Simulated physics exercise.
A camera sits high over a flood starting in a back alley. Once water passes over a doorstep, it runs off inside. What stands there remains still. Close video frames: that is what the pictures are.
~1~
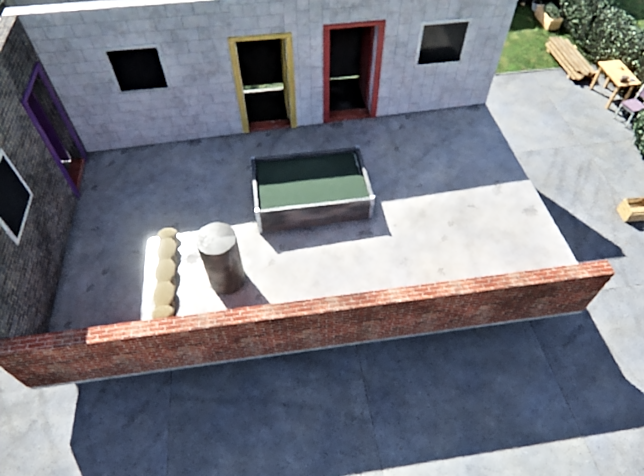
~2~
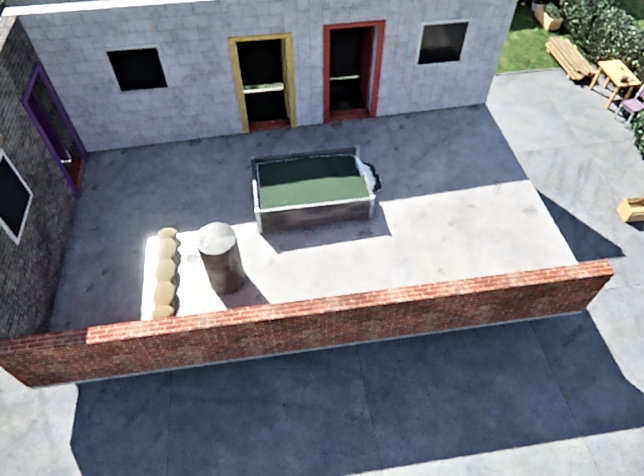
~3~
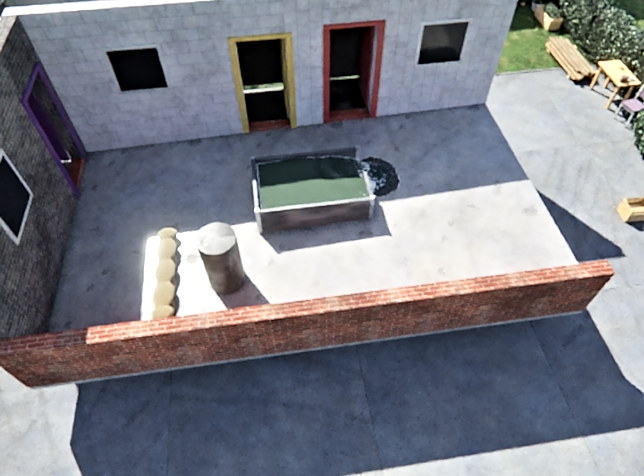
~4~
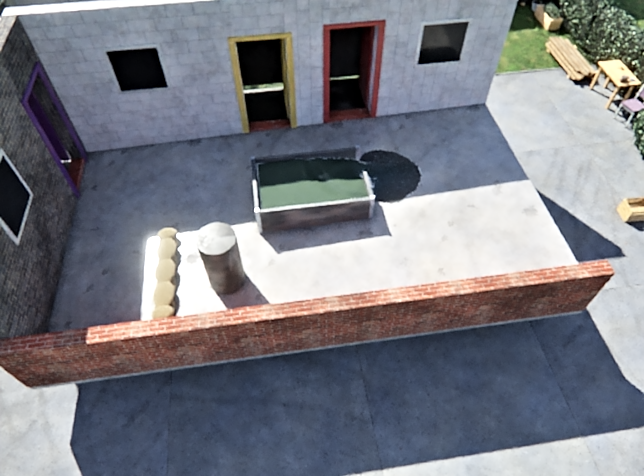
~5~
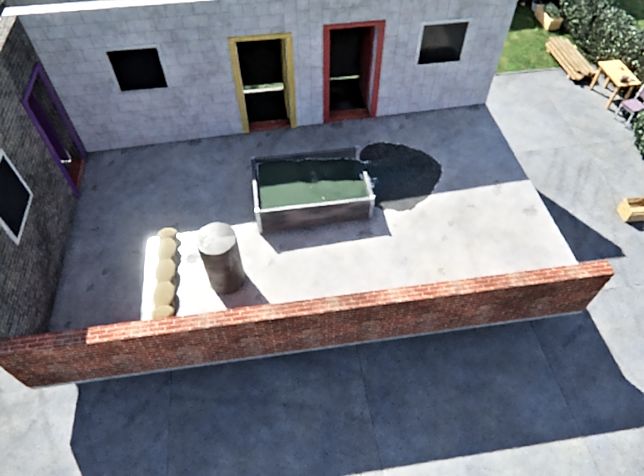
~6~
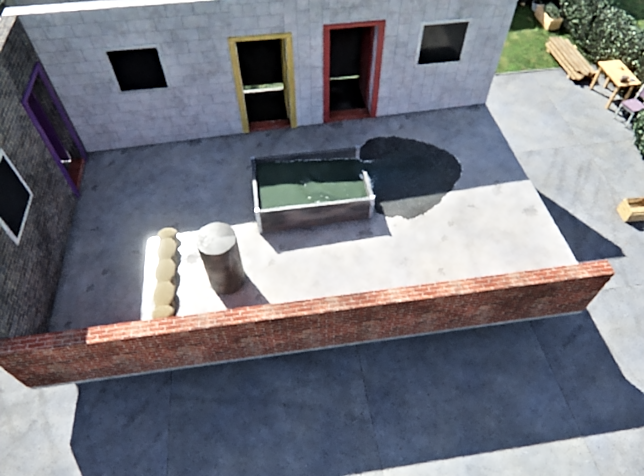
The clip shows a walled yard seen from above with a still, open tank of dark green liquid; then dark liquid pours from its right side and spreads steadily rightward across the paving in a widening, rounded pool.
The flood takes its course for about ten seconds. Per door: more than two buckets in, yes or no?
Yellow door no, purple door no, red door no.
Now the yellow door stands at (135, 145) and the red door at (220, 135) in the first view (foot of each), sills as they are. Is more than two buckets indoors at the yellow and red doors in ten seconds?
I'd expect the yellow door remains short of it, and the red door remains short of it too.
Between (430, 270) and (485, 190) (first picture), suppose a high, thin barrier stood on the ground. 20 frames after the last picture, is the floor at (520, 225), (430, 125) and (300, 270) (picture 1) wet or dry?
Reading the points as listed, I get left untouched, then deluged, then left untouched.
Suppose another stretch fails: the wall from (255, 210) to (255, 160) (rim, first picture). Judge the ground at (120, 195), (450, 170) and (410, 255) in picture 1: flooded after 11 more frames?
The three spots, in order, are inundated, spared and spared.
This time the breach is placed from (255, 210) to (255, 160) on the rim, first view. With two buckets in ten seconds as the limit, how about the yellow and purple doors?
Result - yellow: Misses the line; purple: Clears the line.
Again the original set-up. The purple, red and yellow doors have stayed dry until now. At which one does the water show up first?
Soonest: The red one.
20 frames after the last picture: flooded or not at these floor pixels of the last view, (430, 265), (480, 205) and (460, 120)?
First spot spared, second spot submerged, third spot submerged.
A moment on, water covers 15 % of the floor; the yellow door not reached, the purple door not reached, the red door not reached.
Next, water covers 25 % of the floor; the yellow door not reached, the purple door not reached, the red door wet at the sill, nothing in.
Then, water covers 25 % of the floor; the yellow door not reached, the purple door not reached, the red door wet at the sill, nothing in.
Later, water covers 30 % of the floor; the yellow door wet at the sill, nothing in, the purple door not reached, the red door wet at the sill, nothing in.
In the end, water covers 35 % of the floor; the yellow door wet at the sill, nothing in, the purple door not reached, the red door wet at the sill, nothing in.
